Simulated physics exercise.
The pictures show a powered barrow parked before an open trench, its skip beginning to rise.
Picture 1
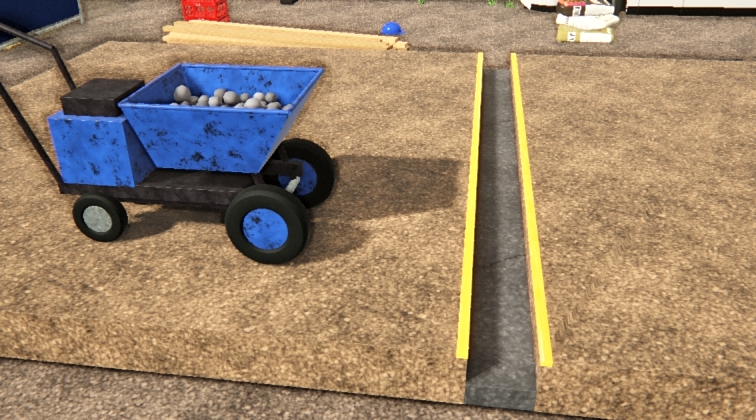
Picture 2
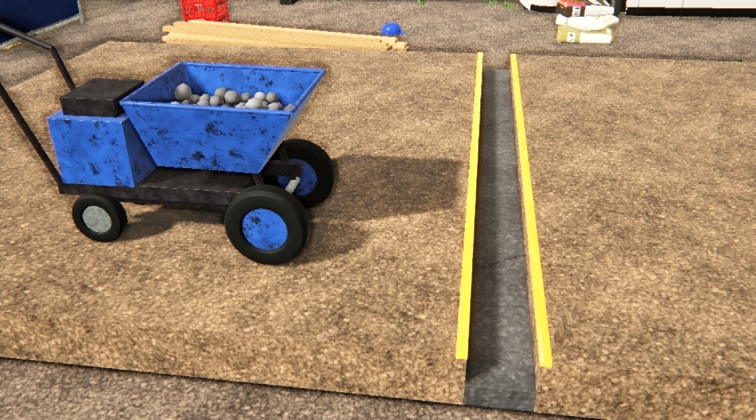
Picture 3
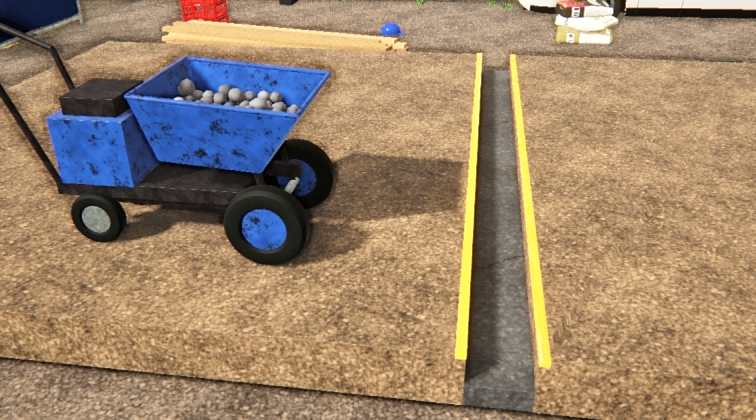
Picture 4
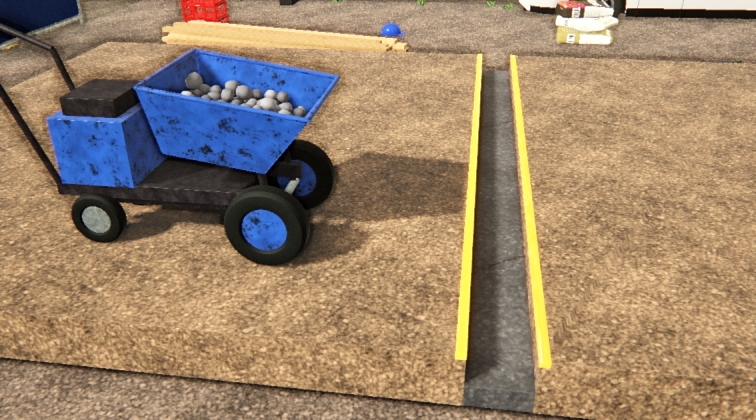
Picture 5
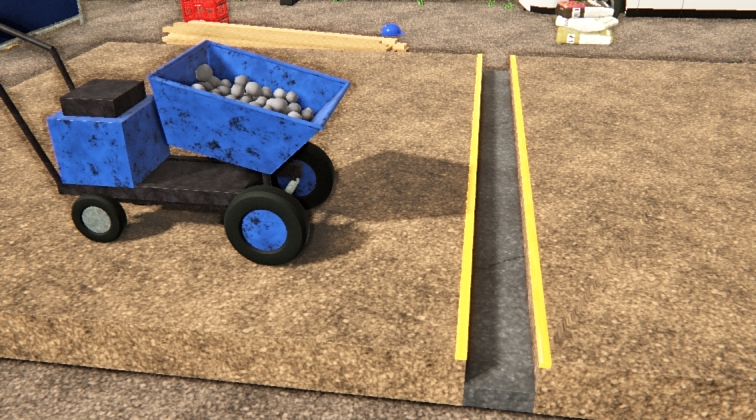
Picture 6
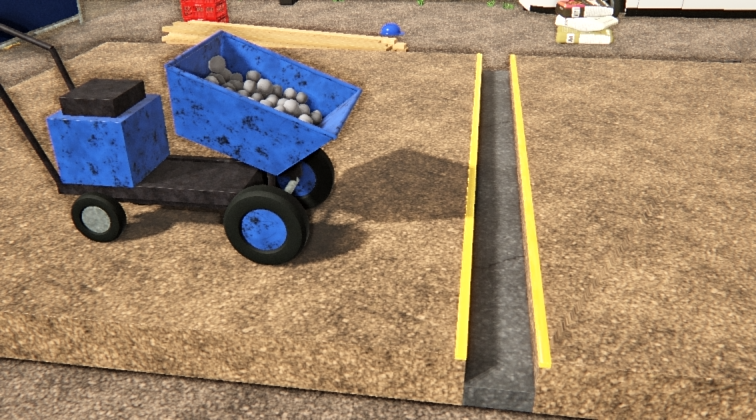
The blue skip of a parked barrow tilts forward to the right, carrying grey cobbles.
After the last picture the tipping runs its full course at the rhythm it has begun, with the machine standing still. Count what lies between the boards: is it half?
The trench ends with less than half of it.
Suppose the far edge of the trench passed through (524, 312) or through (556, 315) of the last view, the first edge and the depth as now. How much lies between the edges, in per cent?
The first gives 20 %, the second 20 %.
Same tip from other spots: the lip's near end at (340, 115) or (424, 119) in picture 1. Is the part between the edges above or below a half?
At the first place the larger part, at the second under half.
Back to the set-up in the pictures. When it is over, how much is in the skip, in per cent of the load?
Near 10 %.
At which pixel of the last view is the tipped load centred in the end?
Close to (441, 234).
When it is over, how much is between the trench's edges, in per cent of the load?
Some 25 per cent.
Soon after the last picture, skip tipped steeply; all in the skip.
A little later, skip tipped right over; most in the skip; a small part short of the trench; a stray few falling.
Later still, skip tipped right over; about a third in the skip; about half short of the trench; a small part in or heaped over the trench.
By the end, skip tipped right over; a small part in the skip; about two thirds short of the trench; about a quarter in or heaped over the trench; none beyond it.
